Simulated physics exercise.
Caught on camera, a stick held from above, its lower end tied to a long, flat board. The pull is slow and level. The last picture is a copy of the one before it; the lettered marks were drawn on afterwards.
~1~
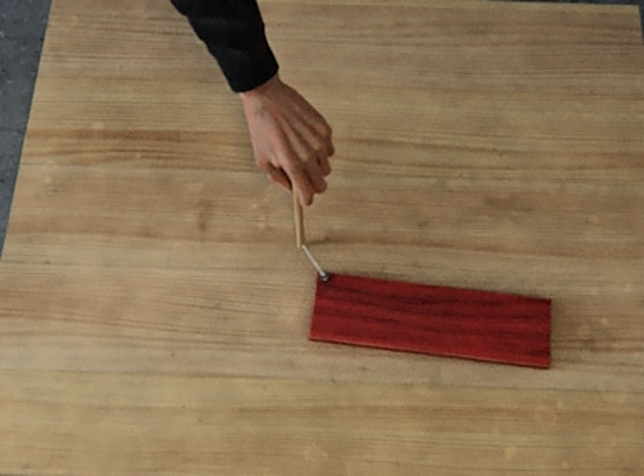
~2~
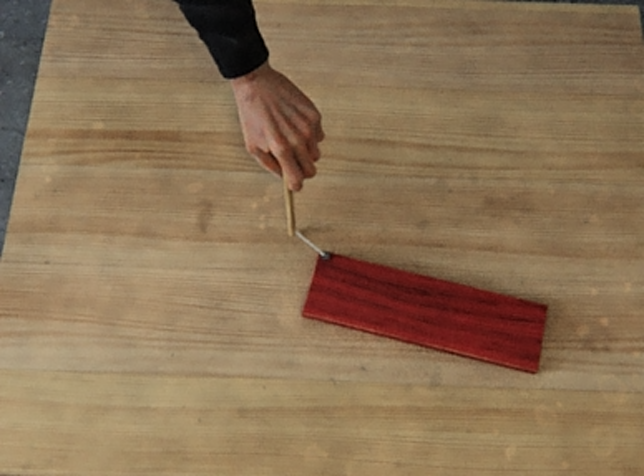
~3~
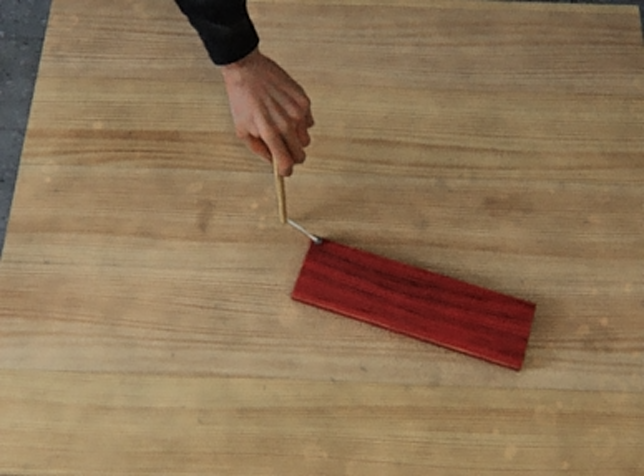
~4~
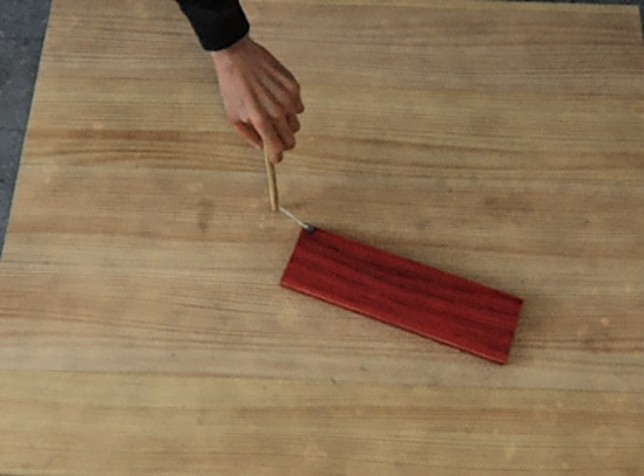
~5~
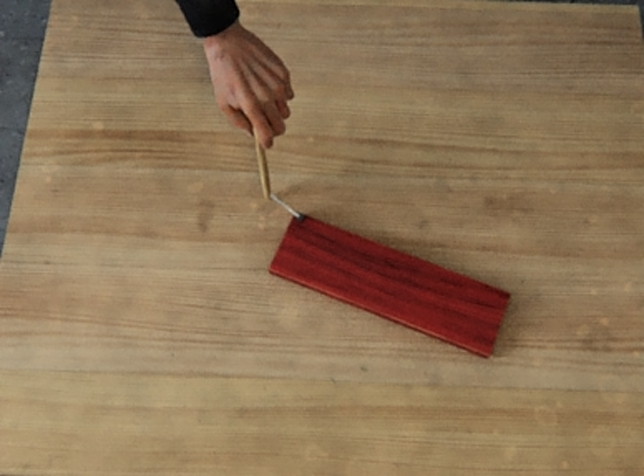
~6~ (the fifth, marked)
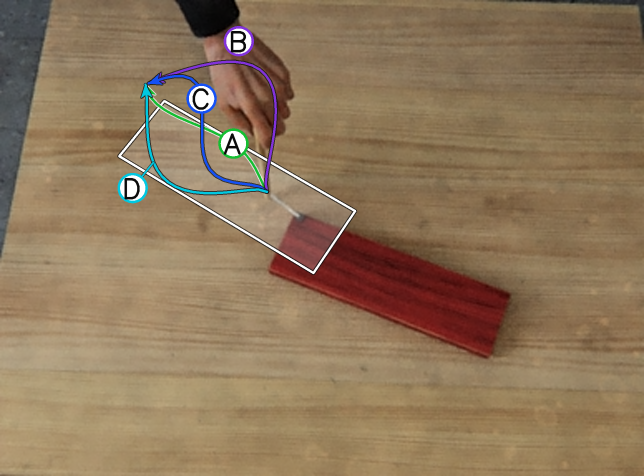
A hand in a black sleeve reaches in from the top, left of centre, over a pale brown wood-grained surface seen from above by a still camera, with dark grey at the left edge. It holds a thin tan stick, tied by a short pale cord to the upper-left corner of a long, flat red board. The hand slowly draws back up and slightly left, dragging the board along as it turns modestly clockwise.
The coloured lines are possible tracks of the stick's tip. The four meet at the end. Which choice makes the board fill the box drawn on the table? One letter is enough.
Path D.
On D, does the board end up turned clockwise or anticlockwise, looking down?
Clockwise.
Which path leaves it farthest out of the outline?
B.
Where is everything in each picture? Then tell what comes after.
The first picture shows red board (431, 318).
The second picture shows red board (425, 309).
The third picture shows red board (414, 300).
The fourth picture shows red board (401, 291).
The fifth picture shows red board (390, 281).
On the marked copy, A from (267, 192) via (211, 131) to (146, 85); B from (267, 192) via (270, 82) to (151, 82); C from (267, 192) via (202, 130) to (148, 84); D from (267, 192) via (162, 177) to (146, 85); the outline at (236, 183).
Taking D. A third of the way, foot of the stick (190, 193), middle of the board (328, 252).
Two thirds of the way, foot of the stick (149, 143), middle of the board (268, 219).
When it is over, foot of the stick (146, 86), middle of the board (236, 183); it lies in the outline.
As for the rest, A leaves its middle at (250, 170); B leaves its middle at (271, 144); C leaves its middle at (254, 165).
